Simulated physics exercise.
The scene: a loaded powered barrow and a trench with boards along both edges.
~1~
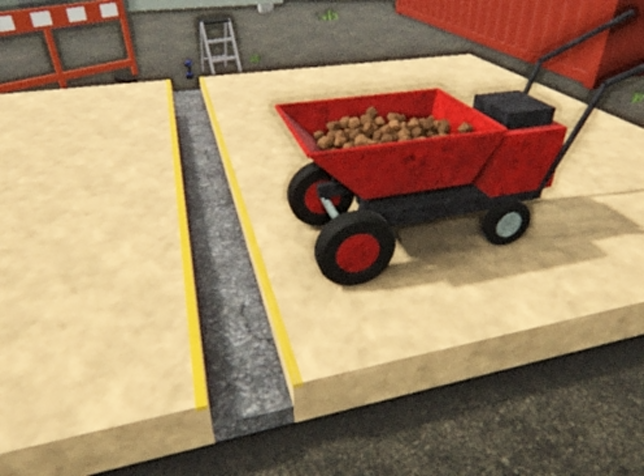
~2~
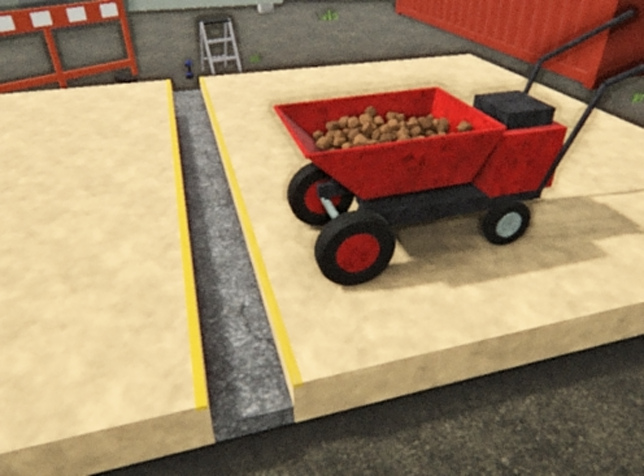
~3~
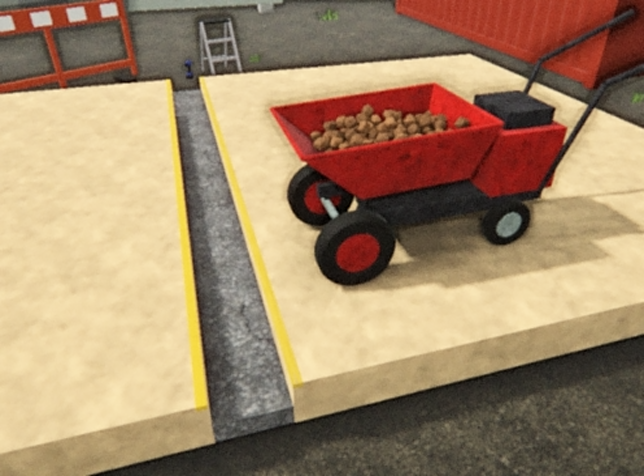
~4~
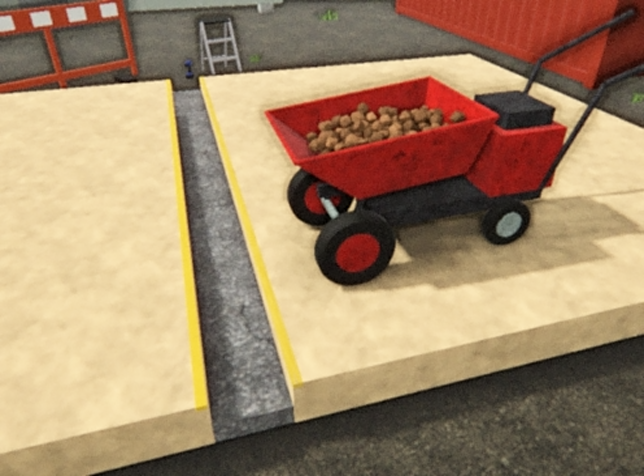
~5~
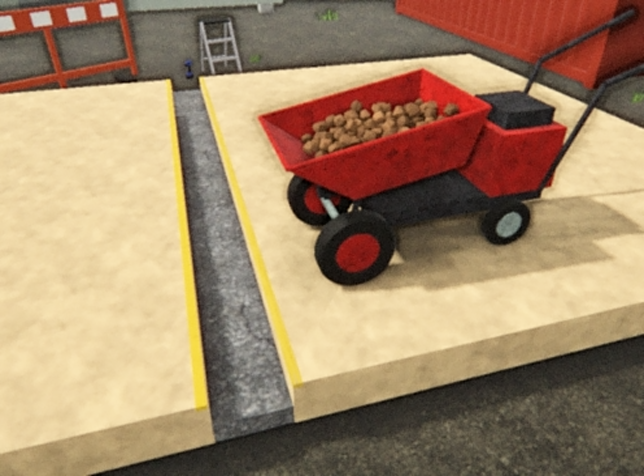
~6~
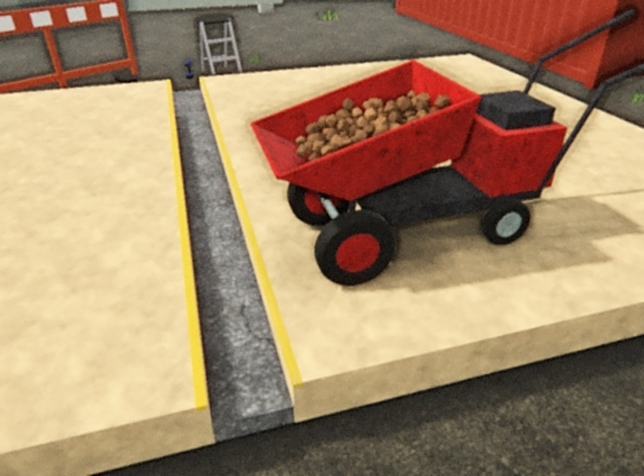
On pale boards beside a narrow grey trench, a red powered barrow standing still, its skip of brown clods gradually tilting leftward.
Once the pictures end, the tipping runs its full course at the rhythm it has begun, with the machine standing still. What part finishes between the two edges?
In the trench: Over half.
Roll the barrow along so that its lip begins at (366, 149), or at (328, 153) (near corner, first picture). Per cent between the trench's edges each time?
The first gives 80 %, the second 80 %.
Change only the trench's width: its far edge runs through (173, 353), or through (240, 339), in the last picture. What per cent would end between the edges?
The first gives 90 %, the second 0 %.
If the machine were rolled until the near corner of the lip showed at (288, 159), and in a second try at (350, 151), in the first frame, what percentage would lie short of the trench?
In turn 0 and 10 in a hundred.
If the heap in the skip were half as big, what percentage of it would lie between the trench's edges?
Some 90 per cent.
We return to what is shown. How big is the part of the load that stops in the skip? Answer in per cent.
About 0 per cent.
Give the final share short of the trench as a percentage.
Close to 0 per cent.
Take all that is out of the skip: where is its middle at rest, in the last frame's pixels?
At about (211, 278).
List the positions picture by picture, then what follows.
The first picture shows lip of the skip (309, 156), level; top of the load (387, 131), clay clods; first edge of the trench (281, 330); far edge (195, 348), the trench over half as wide as the skip, and shallow for its width.
The second picture shows lip of the skip (308, 157), level; top of the load (404, 131).
The third picture shows lip of the skip (303, 159), tipped barely; top of the load (402, 129).
The fourth picture shows lip of the skip (296, 164), tipped a little; top of the load (406, 117).
The fifth picture shows lip of the skip (288, 170), tipped a little; top of the load (404, 123).
The sixth picture shows lip of the skip (278, 178), tipped clearly; top of the load (406, 105); first edge of the trench (281, 330); far edge (195, 348).
Just after the last frame, skip tipped steeply; every one in the skip.
A moment on, skip tipped steeply; the larger part in the skip; roughly a quarter in or heaped over the trench; just a few beyond it; just a few falling.
Further on, skip tipped right over; about a tenth in the skip; roughly two thirds in or heaped over the trench; roughly a quarter beyond it.
When it is over, skip tipped right over; just a few in the skip; the larger part in or heaped over the trench; roughly a quarter beyond it.
